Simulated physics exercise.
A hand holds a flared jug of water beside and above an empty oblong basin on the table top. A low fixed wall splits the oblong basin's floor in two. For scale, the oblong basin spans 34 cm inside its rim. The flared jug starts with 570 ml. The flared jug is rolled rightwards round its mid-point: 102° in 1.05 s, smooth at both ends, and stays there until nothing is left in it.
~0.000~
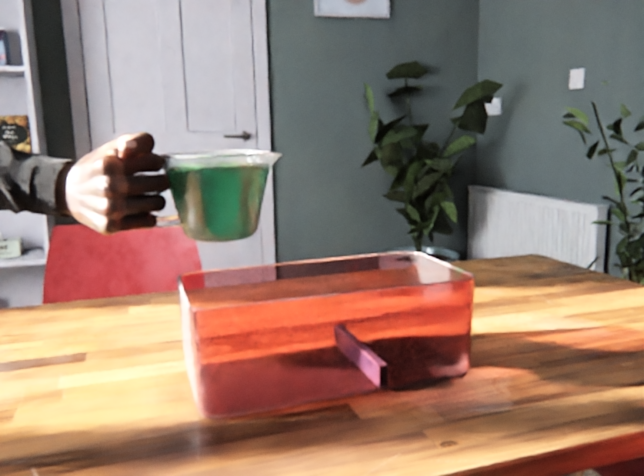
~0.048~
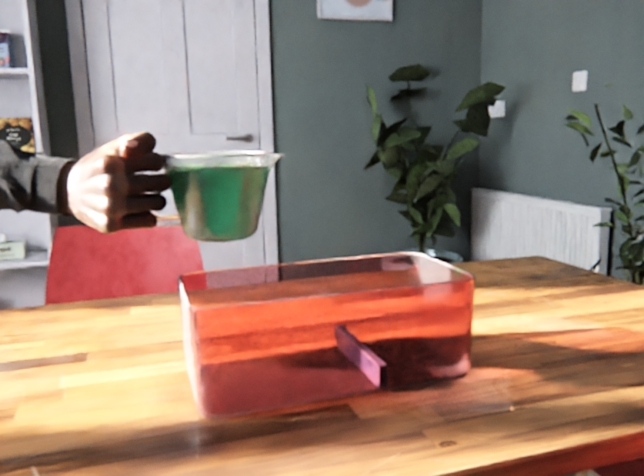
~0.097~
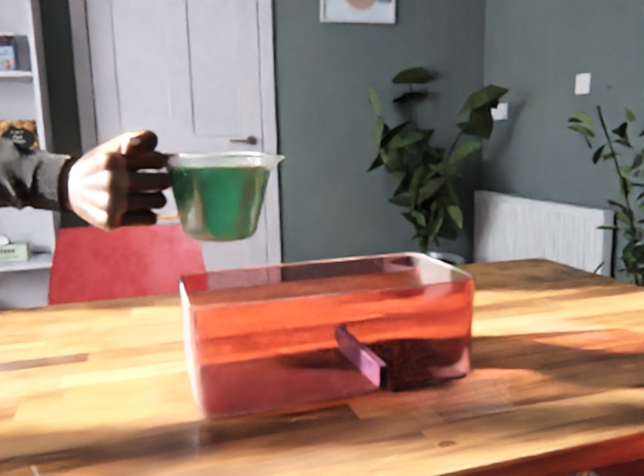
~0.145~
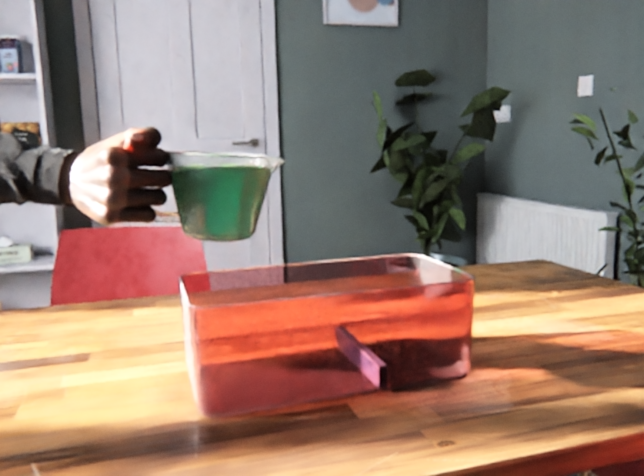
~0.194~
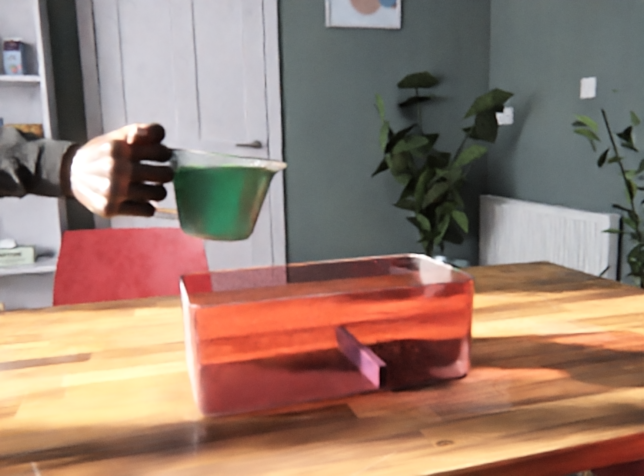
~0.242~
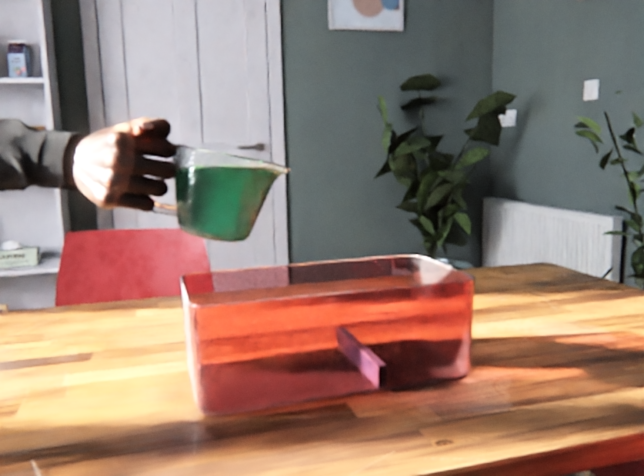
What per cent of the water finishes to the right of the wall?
Roughly 10 per cent is past the wall.
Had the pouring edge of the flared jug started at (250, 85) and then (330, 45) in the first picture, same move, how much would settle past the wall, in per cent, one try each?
First 15, then 70 per cent.
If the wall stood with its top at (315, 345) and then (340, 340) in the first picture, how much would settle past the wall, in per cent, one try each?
In turn about 75 and 30 per cent.
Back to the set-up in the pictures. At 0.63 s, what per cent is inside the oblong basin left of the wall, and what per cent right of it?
Left about 18, right about 0.
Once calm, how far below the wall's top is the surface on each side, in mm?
Left about 12 mm, right about 26 mm.
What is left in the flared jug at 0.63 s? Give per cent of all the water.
About 60 per cent.
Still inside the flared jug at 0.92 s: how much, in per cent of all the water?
About 8 per cent.
After 0.63 s the tilt is 67° and 60 per cent is still to pour, 18 is left of the wall and 0 right of it.
After 0.92 s the tilt is 98° and 8 per cent is still to pour, 81 is left of the wall and 4 right of it.
After 1.22 s the tilt is 102° and 0 per cent is still to pour, 89 is left of the wall and 9 right of it.
After 1.55 s the tilt is 102° and 0 per cent is still to pour, 89 is left of the wall and 10 right of it.
In the end 89 per cent lies left of the wall, 10 right of it and 1 outside.
